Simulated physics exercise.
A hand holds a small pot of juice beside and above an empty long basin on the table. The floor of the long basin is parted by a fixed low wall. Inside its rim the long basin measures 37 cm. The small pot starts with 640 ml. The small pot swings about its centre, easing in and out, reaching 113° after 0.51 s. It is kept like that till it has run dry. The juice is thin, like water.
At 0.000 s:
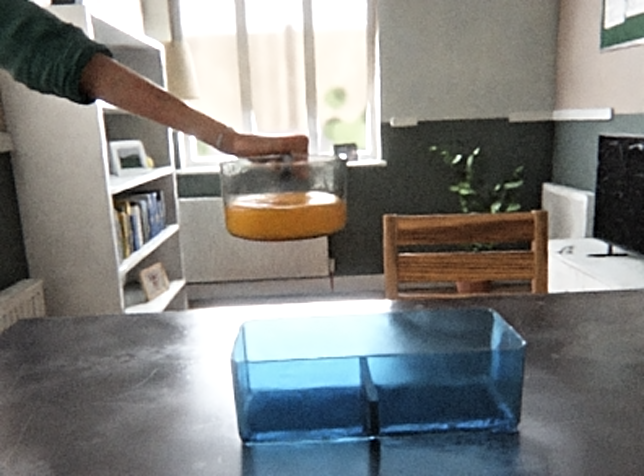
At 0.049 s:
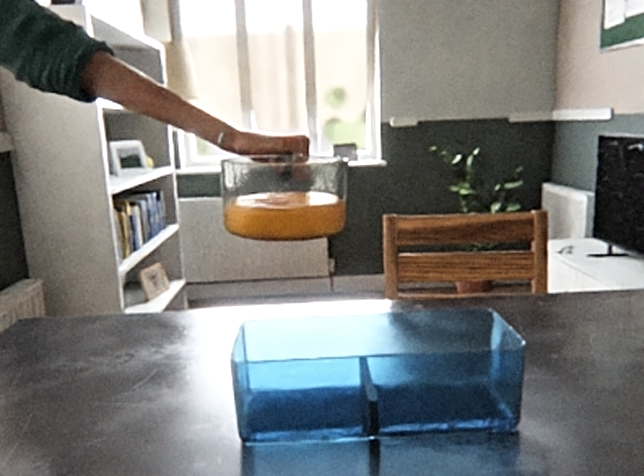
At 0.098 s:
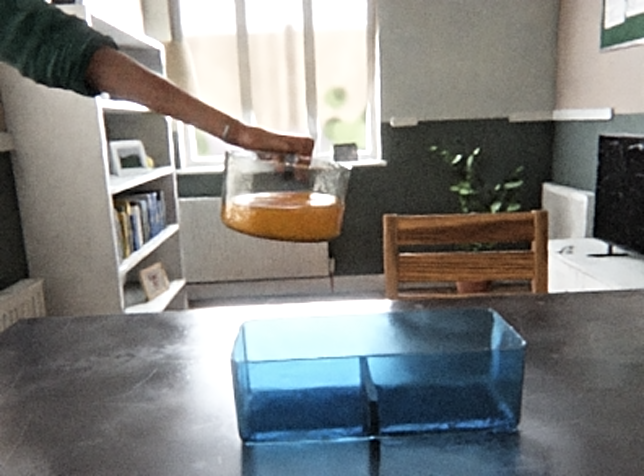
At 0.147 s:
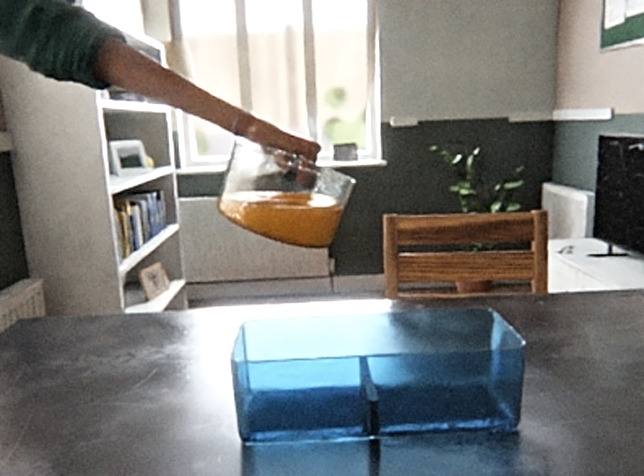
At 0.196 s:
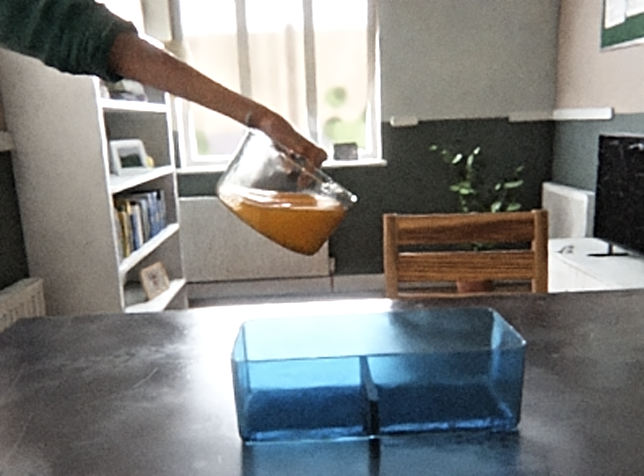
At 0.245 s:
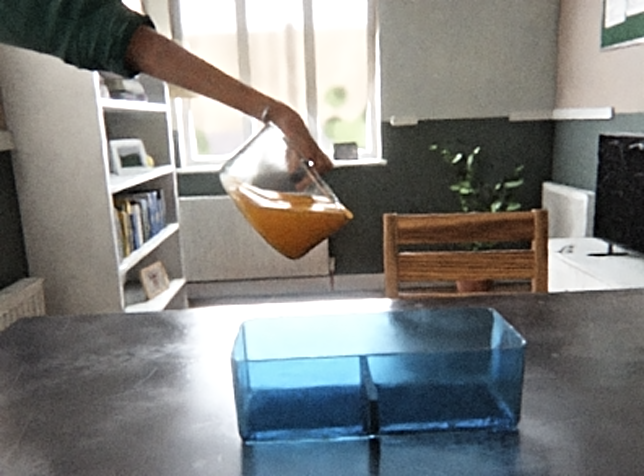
In a room with a window and bookshelf, a hand holds a small clear pot of orange juice above an empty blue divided basin on a table, then steadily tilts it steeply to the right, the juice shifting toward its rim.
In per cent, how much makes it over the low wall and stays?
The far part has some 56 per cent.
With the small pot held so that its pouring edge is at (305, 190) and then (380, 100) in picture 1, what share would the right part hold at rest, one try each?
In turn about 10 and 80 per cent.
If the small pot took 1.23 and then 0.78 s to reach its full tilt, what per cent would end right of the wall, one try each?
In turn about 80 and 70 per cent.
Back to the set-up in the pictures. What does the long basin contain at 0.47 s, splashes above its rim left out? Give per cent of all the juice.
Some 22 per cent.
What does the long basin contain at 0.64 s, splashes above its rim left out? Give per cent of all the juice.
About 84 per cent.
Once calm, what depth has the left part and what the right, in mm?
Some 12 mm on the left and 14 mm on the right.
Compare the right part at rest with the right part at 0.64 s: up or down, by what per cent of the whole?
It goes up by about 1.
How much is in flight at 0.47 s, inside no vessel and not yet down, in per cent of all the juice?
About 58 per cent.
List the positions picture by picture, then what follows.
In the first frame, tilt 0°; pouring edge (345, 159); surface from (227, 203) to (344, 198); the long basin's rim runs from (236, 341) to (509, 327); the wall's top is at (368, 377).
In the second frame, tilt 3°; pouring edge (347, 161); surface from (226, 203) to (343, 198).
In the third frame, tilt 10°; pouring edge (350, 170); surface from (225, 201) to (343, 199).
In the fourth frame, tilt 22°; pouring edge (354, 183); surface from (222, 197) to (343, 201).
In the fifth frame, tilt 36°; pouring edge (354, 200); surface from (220, 188) to (346, 204).
In the sixth frame, tilt 53°; pouring edge (349, 219); surface from (227, 176) to (346, 208); 1 per cent is over the edge.
After 0.47 s the tilt is 112° and 20 per cent is still to pour, 0 is left of the wall and 22 right of it.
After 0.64 s the tilt is 113° and 5 per cent is still to pour, 29 is left of the wall and 55 right of it.
After 0.82 s the tilt is 113° and 0 per cent is still to pour, 39 is left of the wall and 53 right of it.
After 1.01 s the tilt is 113° and 0 per cent is still to pour, 40 is left of the wall and 56 right of it.
In the end 40 per cent lies left of the wall, 56 right of it and 4 outside.
